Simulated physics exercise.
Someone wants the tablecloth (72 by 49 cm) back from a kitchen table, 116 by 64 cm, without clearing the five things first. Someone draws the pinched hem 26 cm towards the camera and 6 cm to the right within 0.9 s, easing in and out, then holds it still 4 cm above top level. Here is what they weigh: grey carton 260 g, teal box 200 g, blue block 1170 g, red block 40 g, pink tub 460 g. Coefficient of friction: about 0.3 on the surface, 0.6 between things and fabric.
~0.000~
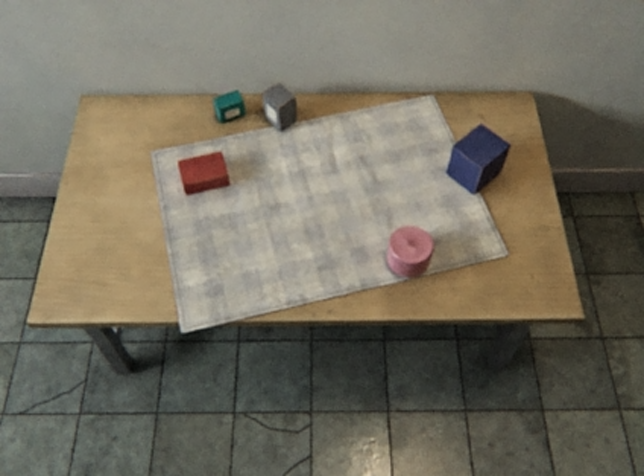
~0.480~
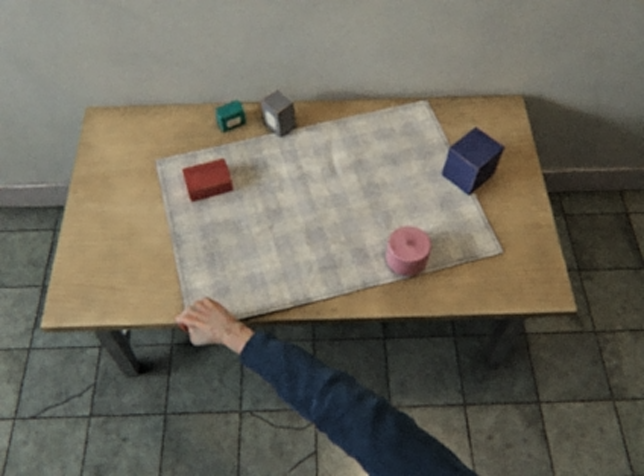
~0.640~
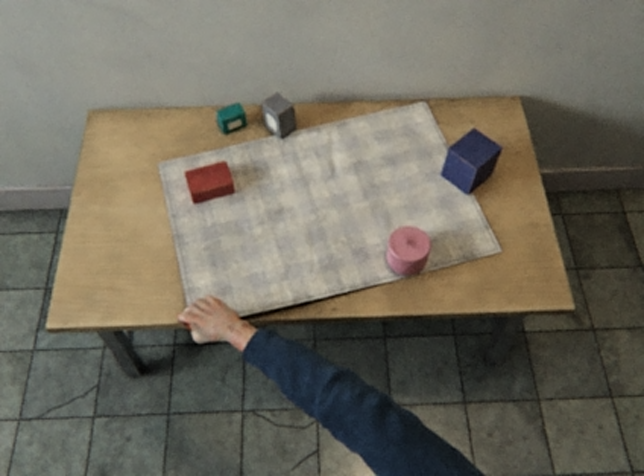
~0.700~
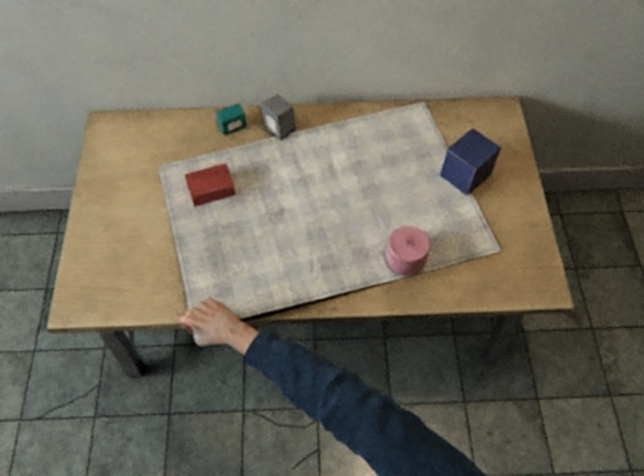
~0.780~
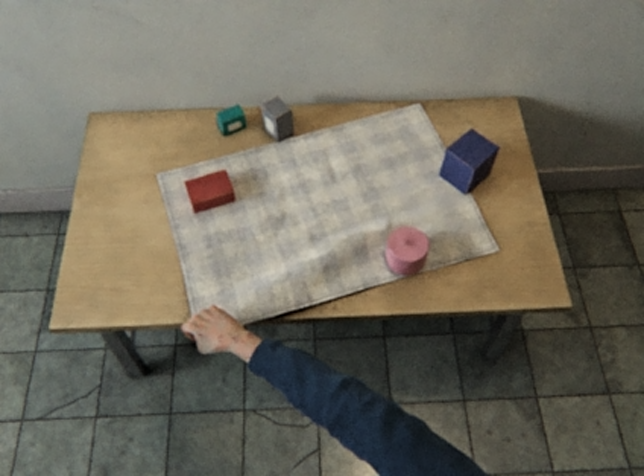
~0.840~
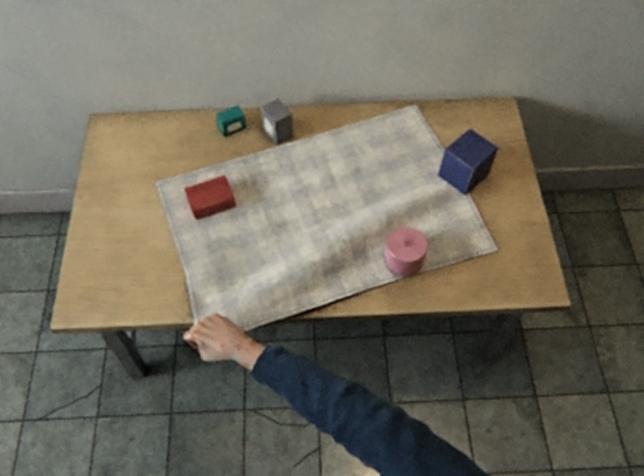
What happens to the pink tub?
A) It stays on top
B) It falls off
Option A: It stays on top.
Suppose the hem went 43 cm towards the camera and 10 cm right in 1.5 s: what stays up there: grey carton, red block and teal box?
So the grey carton does not fall, the red block comes down, and the teal box does not fall.
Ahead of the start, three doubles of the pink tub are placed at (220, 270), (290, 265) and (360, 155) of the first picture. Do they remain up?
First leaves the top, second leaves the top, third leaves the top.
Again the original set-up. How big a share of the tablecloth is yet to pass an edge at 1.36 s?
About 75 per cent.
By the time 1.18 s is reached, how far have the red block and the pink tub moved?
The red block is 20 cm out, the pink tub 6 cm.
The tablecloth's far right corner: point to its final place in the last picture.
That corner comes to rest close to (358, 145) in the last view.
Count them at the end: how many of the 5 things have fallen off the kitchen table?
It adds up to 0.
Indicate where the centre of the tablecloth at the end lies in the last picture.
Around (299, 284).
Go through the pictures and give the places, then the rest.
The first frame shows pink tub (411, 244); tablecloth corners (182, 333) (151, 152) (433, 95) (509, 255).
The second frame shows grey carton (278, 101); tablecloth corners (156, 161) (427, 100); grip (190, 331).
The third frame shows tablecloth corners (158, 164) (425, 102); grip (192, 328).
The fourth frame shows red block (209, 179); tablecloth corners (158, 167) (424, 102); grip (193, 331).
The fifth frame shows grey carton (277, 107); red block (209, 186); tablecloth corners (157, 175) (420, 104); grip (196, 339).
The sixth frame shows pink tub (407, 244); tablecloth corners (156, 183) (415, 105) (498, 250); grip (198, 346).
After 1.0 s, 90 % of the tablecloth is still over the top; pink tub 3 cm off its start, red block 11 cm off its start.
After 1.2 s, 85 % of the tablecloth is still over the top; pink tub 7 cm off its start, red block 20 cm off its start.
After 1.4 s, 75 % of the tablecloth is still over the top; pink tub 9 cm off its start at (390, 274), red block 27 cm off its start at (187, 274).
After 1.5 s, 70 % of the tablecloth is still over the top; pink tub 10 cm off its start, red block 30 cm off its start.
After 3.1 s, 70 % of the tablecloth is still over the top; pink tub 10 cm off its start at (388, 278), red block 30 cm off its start at (182, 284).
